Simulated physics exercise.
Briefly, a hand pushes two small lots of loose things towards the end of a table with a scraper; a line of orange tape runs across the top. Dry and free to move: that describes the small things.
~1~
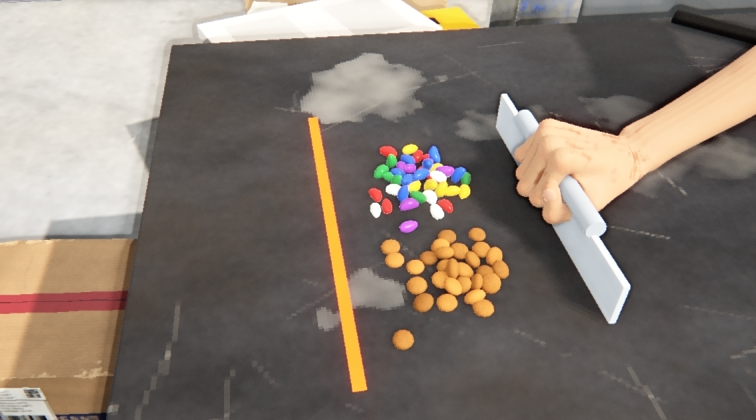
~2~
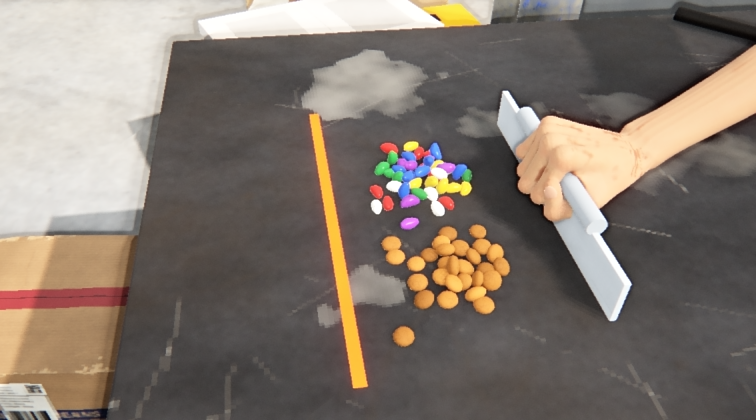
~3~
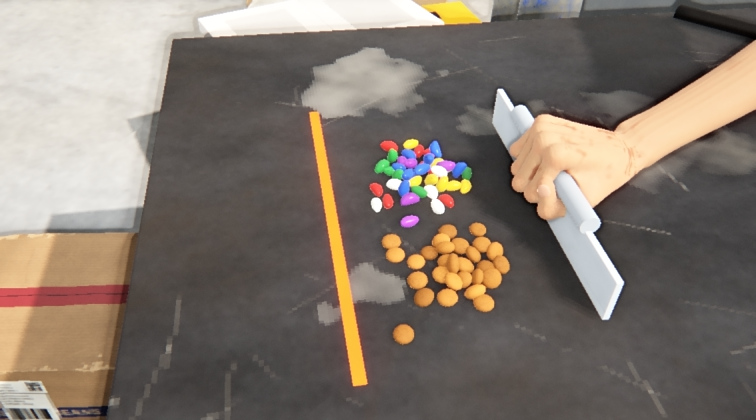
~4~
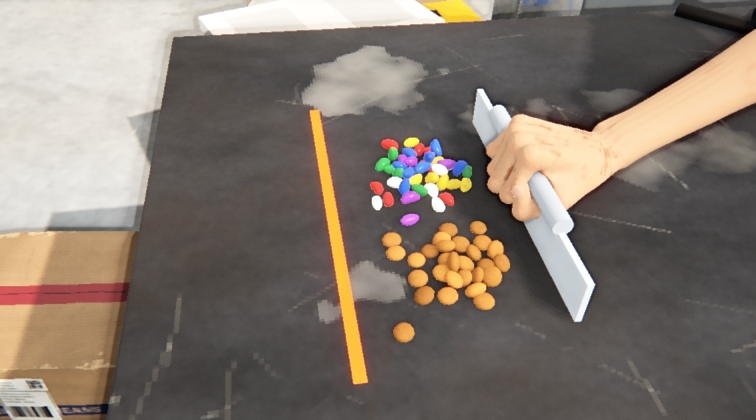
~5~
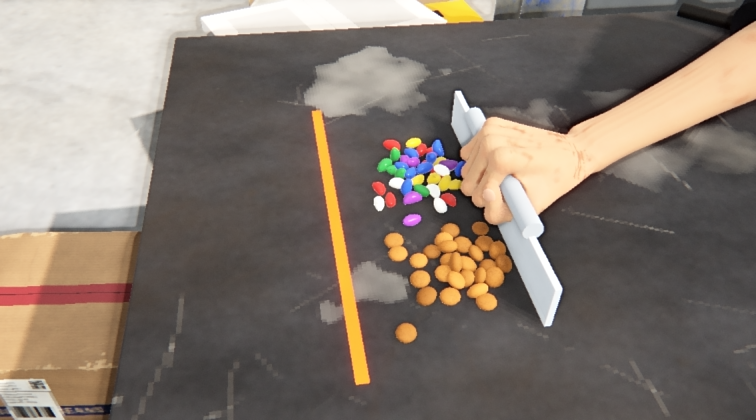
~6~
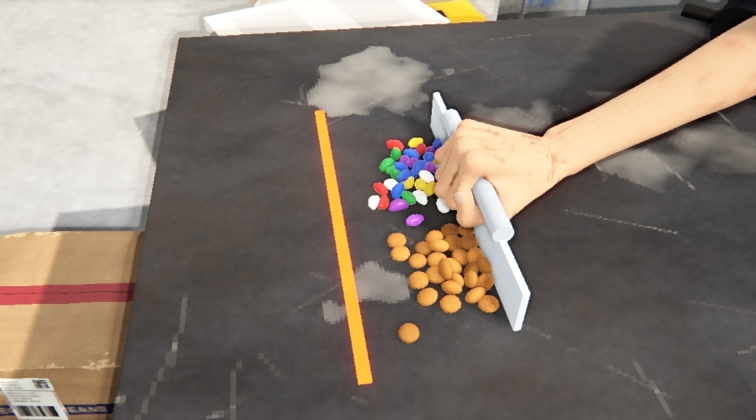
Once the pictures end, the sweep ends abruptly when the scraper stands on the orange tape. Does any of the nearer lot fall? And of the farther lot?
In the end the nearer lot is left whole; the farther lot is left whole.
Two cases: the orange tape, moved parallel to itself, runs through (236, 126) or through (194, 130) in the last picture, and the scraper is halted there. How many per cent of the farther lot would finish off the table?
First stop around 0 per cent, second stop around 60 per cent.
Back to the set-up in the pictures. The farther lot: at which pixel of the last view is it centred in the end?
When nothing moves any more, the middle sits at roughly (298, 187) in the last picture.
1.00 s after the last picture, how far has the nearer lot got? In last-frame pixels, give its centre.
Roughly at (312, 283).
Then, 0.35 s after the last picture, scraper still moving, near (398, 181); nearer lot all on the table, its front near (356, 293); farther lot all on the table, its front near (335, 199).
Then, 0.72 s after the last picture, scraper stopped at the orange tape; nearer lot all on the table, its front near (276, 301); farther lot all on the table, its front near (265, 206).
Then, 1.00 s after the last picture, scraper stopped at the orange tape; nearer lot all on the table, its front near (276, 301); farther lot all on the table, its front near (262, 218).
At rest, scraper stopped at the orange tape; nearer lot all on the table, its front near (276, 301); farther lot all on the table, its front near (262, 218).
